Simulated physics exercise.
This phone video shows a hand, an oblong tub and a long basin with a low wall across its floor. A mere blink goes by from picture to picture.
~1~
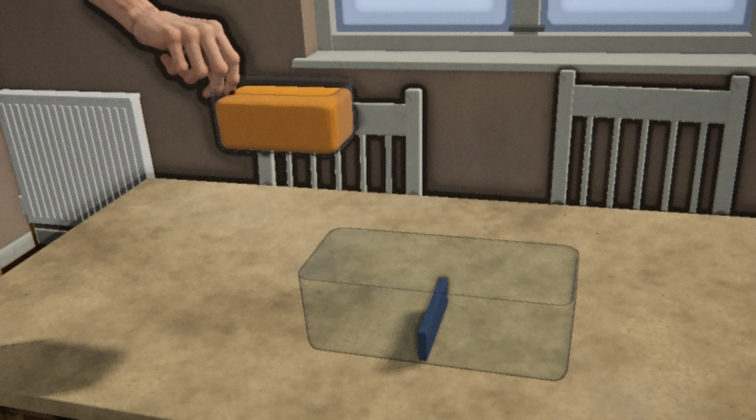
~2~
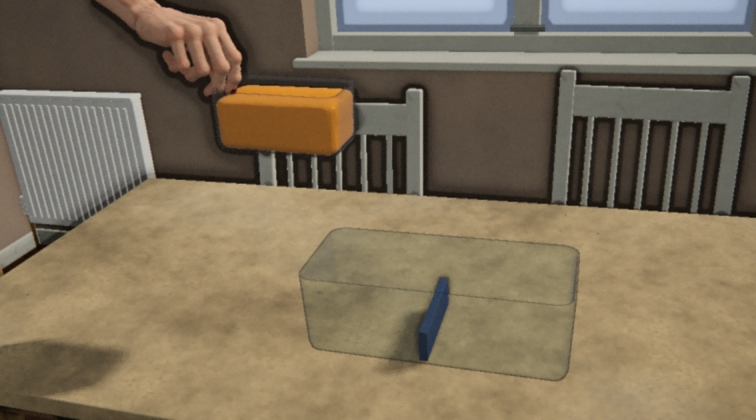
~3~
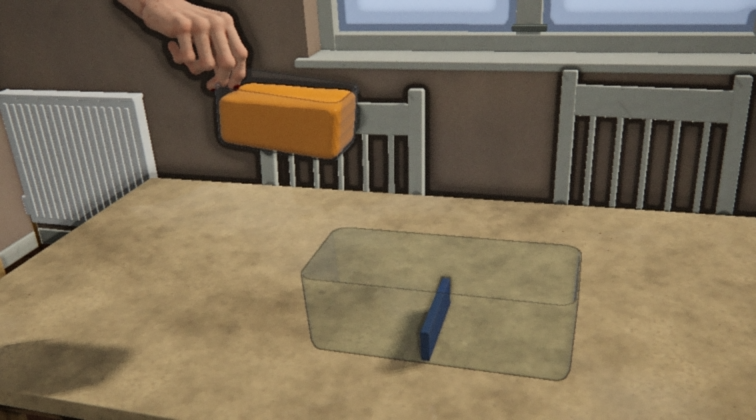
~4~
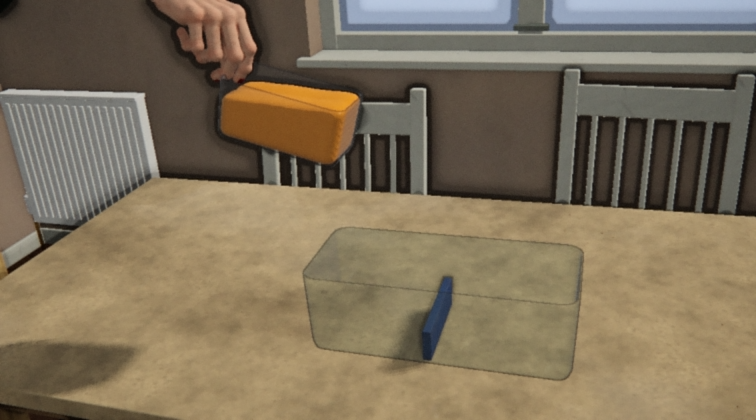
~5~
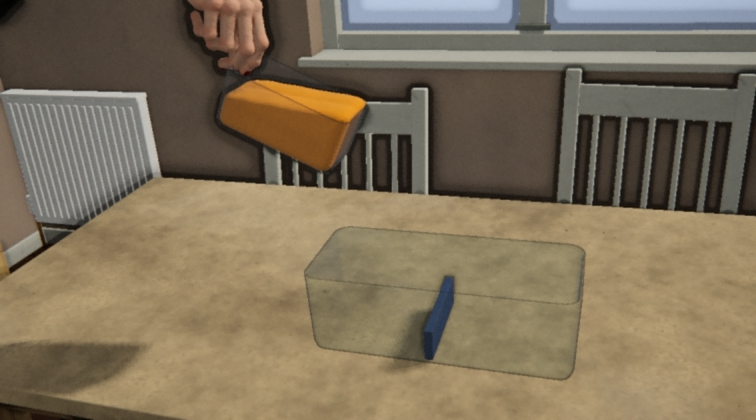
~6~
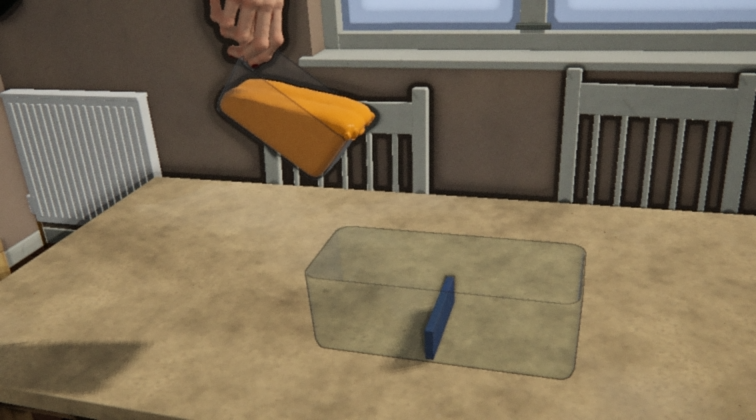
To begin with, a hand holds an oblong tub of orange liquid level above a table, up and left of a clear, empty basin with a low blue wall across its floor. The hand then tilts the tub steadily down to the right, and a little orange starts over its right edge.
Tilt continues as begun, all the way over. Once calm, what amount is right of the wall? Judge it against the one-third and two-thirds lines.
Once it settles, the part right of the wall is below a third, I'd say.
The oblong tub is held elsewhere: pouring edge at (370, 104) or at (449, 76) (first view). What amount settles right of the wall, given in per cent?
Estimate, in order: 35 and 75 per cent.
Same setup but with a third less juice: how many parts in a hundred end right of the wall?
Best guess: Around 10 %.
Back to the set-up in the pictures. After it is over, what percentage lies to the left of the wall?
Share approx. 75 %.
A moment on, the tilt is 103° and 14 per cent is still to pour, 25 is left of the wall and 0 right of it.
Next, the tilt is 111° and 2 per cent is still to pour, 79 is left of the wall and 3 right of it.
Then the tilt is 111° and 0 per cent is still to pour, 76 is left of the wall and 13 right of it.
Later the tilt is 111° and 0 per cent is still to pour, 78 is left of the wall and 14 right of it.
Finally, 77 per cent lies left of the wall, 14 right of it and 8 outside.
